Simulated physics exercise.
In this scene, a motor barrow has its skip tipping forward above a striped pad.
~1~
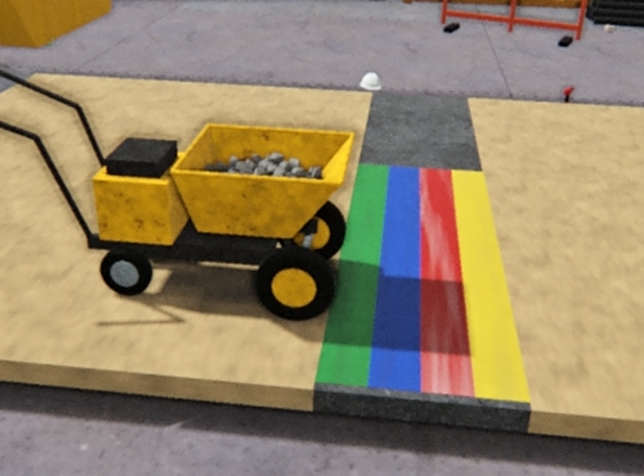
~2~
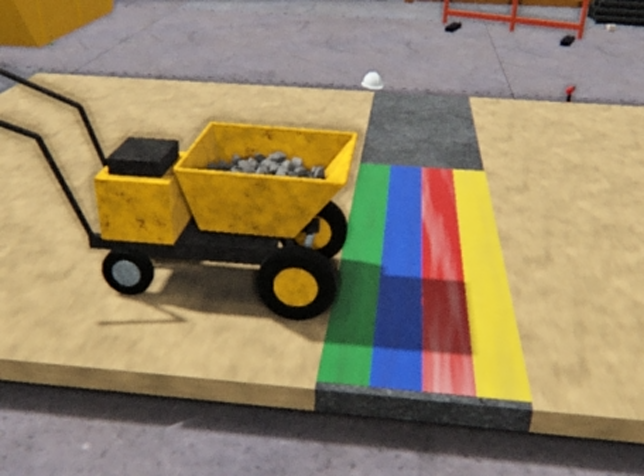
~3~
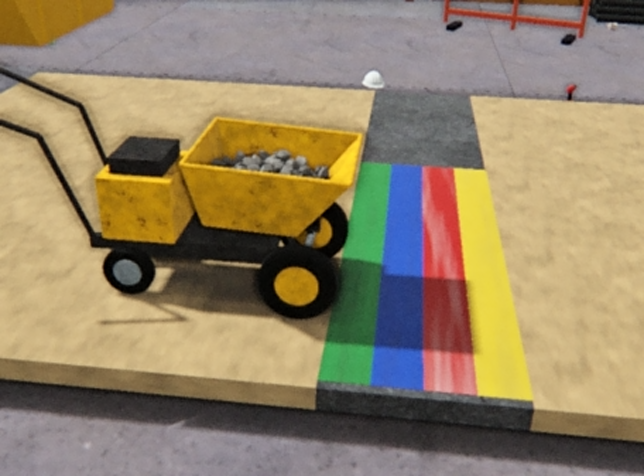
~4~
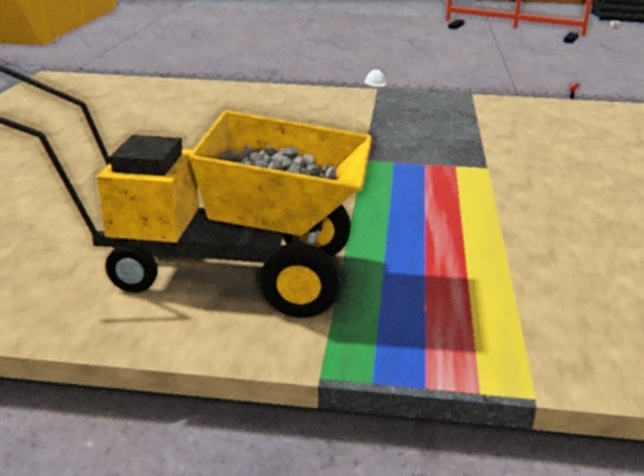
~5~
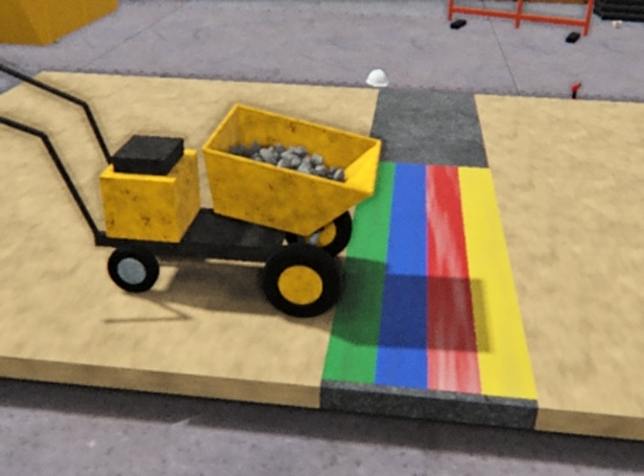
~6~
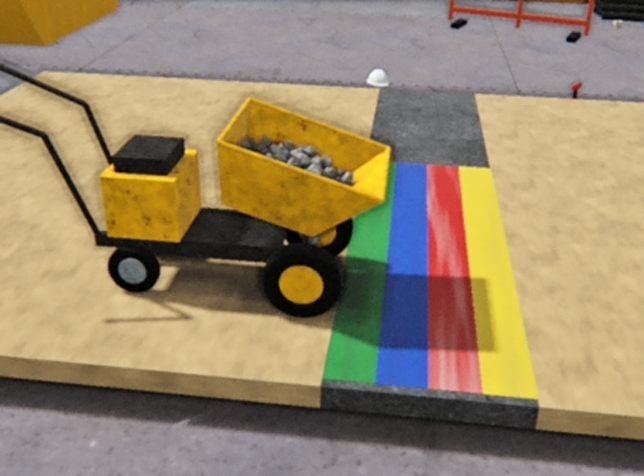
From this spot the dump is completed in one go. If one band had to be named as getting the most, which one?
I would name red.
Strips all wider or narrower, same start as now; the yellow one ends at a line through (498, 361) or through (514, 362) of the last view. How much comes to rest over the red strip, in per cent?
The first gives around 20 %, the second around 40 %.
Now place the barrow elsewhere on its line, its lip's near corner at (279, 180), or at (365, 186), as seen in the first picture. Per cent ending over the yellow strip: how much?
Some 0 % then some 30 %.
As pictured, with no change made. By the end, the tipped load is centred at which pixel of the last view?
The centre comes to rest close to (458, 292).
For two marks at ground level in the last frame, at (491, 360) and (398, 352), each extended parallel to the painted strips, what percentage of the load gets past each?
20 % and 70 %, in that order.
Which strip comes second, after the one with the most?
Just behind the leader sits the strip in yellow.
Soon after the last picture, skip tipped steeply; all in the skip.
A little later, skip tipped right over; nearly all in the skip; a stray few over the blue strip; a small part over the red strip.
Later still, skip tipped right over; about a third in the skip; a stray few over the blue strip; about half over the red strip; about a quarter over the yellow strip; a small part off the paint.
At rest, skip tipped right over; about a quarter in the skip; none over the green strip; a small part over the blue strip; about half over the red strip; about a quarter over the yellow strip; a small part off the paint.
